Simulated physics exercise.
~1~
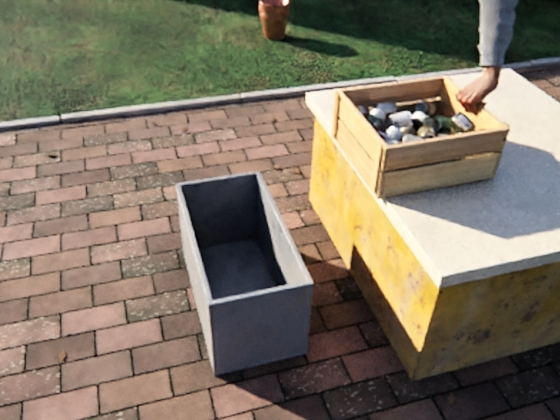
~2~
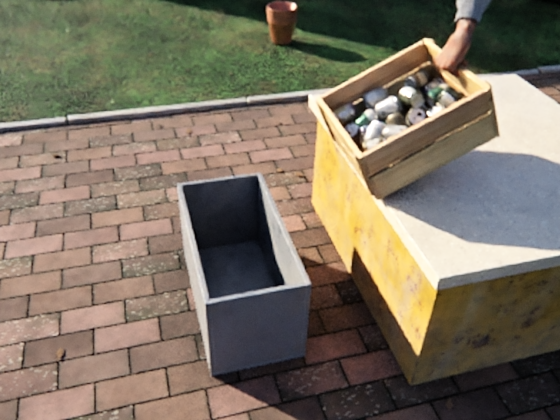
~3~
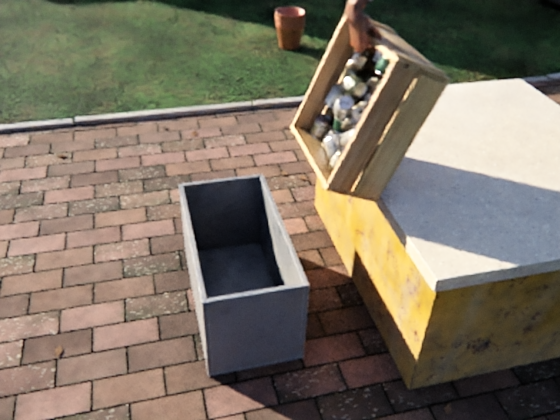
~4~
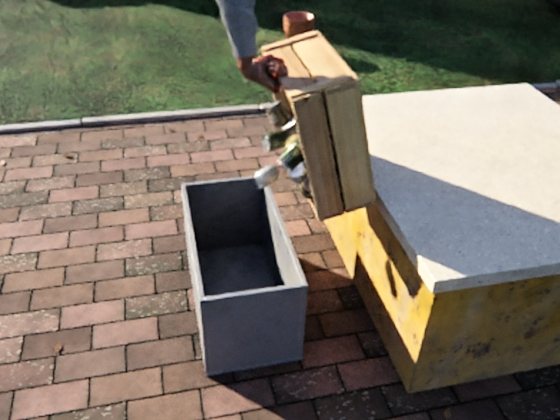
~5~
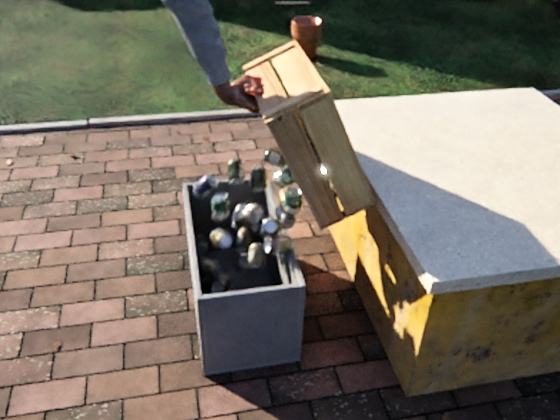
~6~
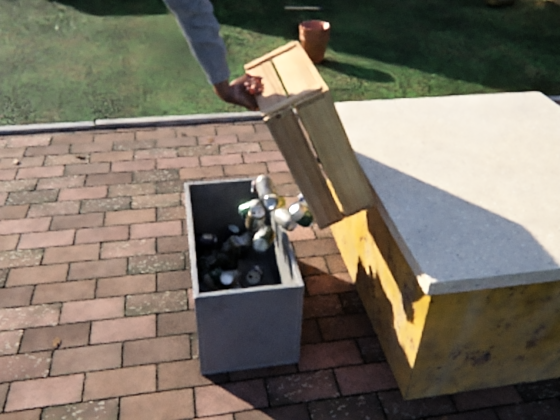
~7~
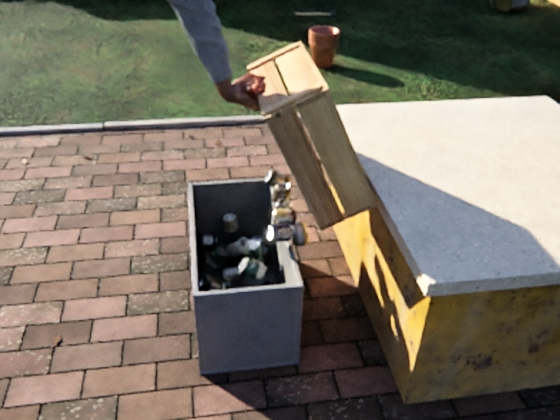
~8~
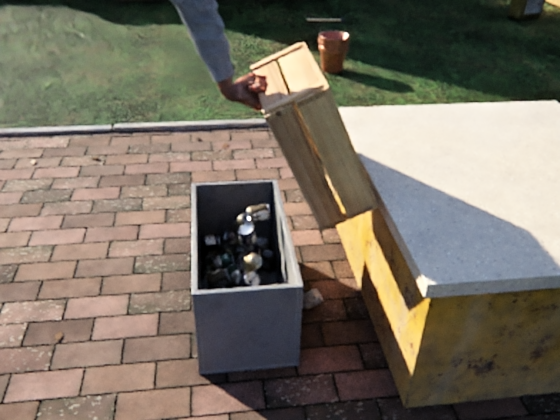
In this clip, a hand tips a wooden crate of small cans over the edge of a yellow-sided bench, spilling them leftward into a long grey box on brick paving, until most lie inside, one rests on the bricks beside it, and the crate stays tilted.
